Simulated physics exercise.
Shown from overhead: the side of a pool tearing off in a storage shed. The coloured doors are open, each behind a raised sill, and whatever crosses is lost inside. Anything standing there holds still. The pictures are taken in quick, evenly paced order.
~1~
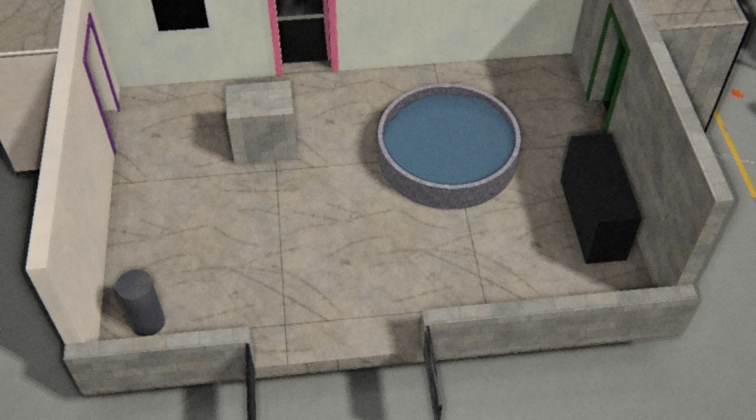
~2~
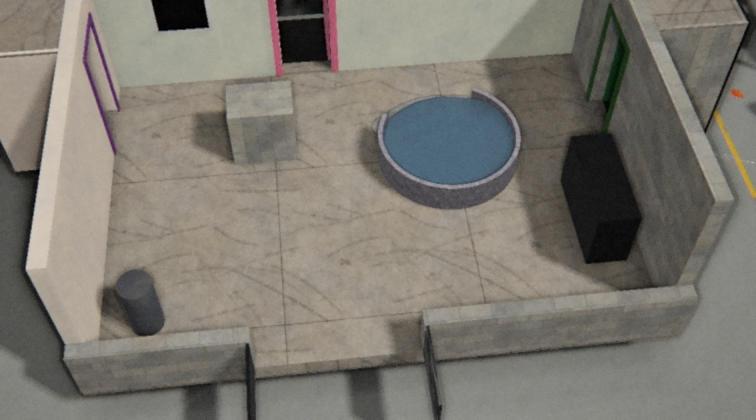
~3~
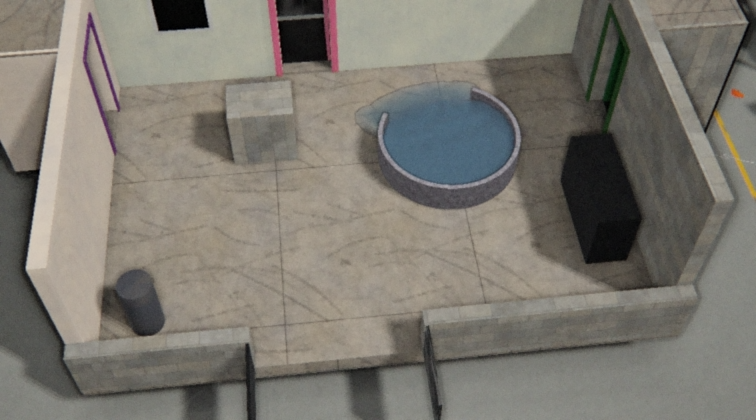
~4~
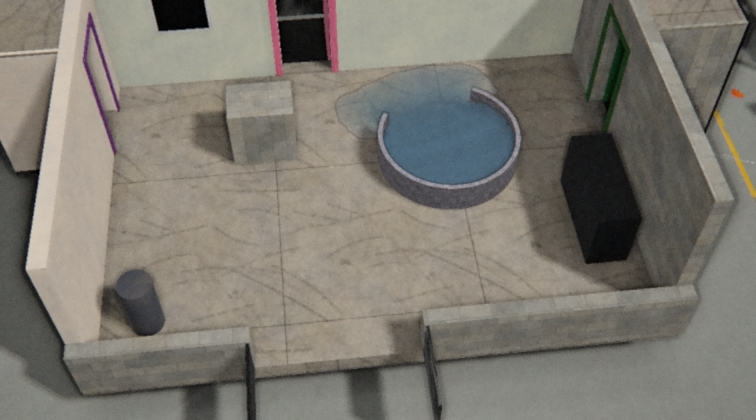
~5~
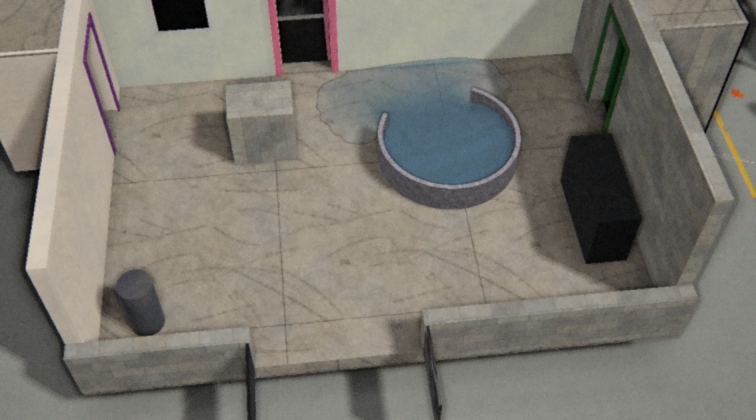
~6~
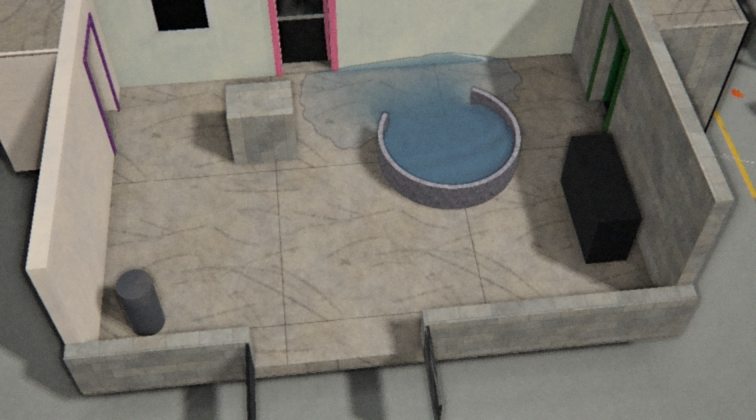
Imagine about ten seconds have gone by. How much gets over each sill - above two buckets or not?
At the pink door, above two buckets. At the green door, above two buckets. At the purple door, above two buckets.
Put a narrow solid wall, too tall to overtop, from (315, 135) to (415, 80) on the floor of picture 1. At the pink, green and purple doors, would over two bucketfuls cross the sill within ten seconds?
Going through them in order, the pink door remains below the mark, the green door gets past the mark and the purple door remains below the mark.
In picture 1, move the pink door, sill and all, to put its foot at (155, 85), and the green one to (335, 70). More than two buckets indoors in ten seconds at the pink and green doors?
I'd expect the pink door crosses the line, and the green door crosses the line too.
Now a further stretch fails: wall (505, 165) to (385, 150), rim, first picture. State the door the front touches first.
I'd go with the door marked green.
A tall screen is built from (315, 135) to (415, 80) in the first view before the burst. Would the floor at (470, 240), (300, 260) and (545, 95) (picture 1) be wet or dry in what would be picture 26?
Untouched, soaked, soaked.
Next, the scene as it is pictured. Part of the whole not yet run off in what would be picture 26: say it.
Some 96 per cent.
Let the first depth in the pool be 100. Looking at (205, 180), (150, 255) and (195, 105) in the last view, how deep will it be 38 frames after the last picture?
In the order asked, some 2, 6 and 12 in a hundred.
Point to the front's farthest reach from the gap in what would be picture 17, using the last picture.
Farthest reach: About (151, 89).
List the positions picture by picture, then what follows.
The first frame shows still water in the round pool at (449, 137).
In the second frame, water pours out on the round pool's far side and has run to a hidden place.
In the third frame, water pours out on the round pool's far side and has run to (473, 88).
In the fourth frame, the front is at (341, 103), out from the gap on the round pool's far side.
In the fifth frame, the front is at (326, 90), out from the gap on the round pool's far side.
In the sixth frame, the front is at (311, 77), out from the gap on the round pool's far side.
A moment on, water covers 15 % of the floor; the pink door under two buckets in, the green door not reached, the purple door not reached.
Next, water covers 20 % of the floor; the pink door over two buckets in, the green door not reached, the purple door not reached.
Then, water covers 35 % of the floor; the pink door over two buckets in, the green door under two buckets in, the purple door under two buckets in.
Later, water covers 55 % of the floor; the pink door over two buckets in, the green door over two buckets in, the purple door far over two buckets in.
In the end, water covers 90 % of the floor; the pink door over two buckets in, the green door over two buckets in, the purple door far over two buckets in.
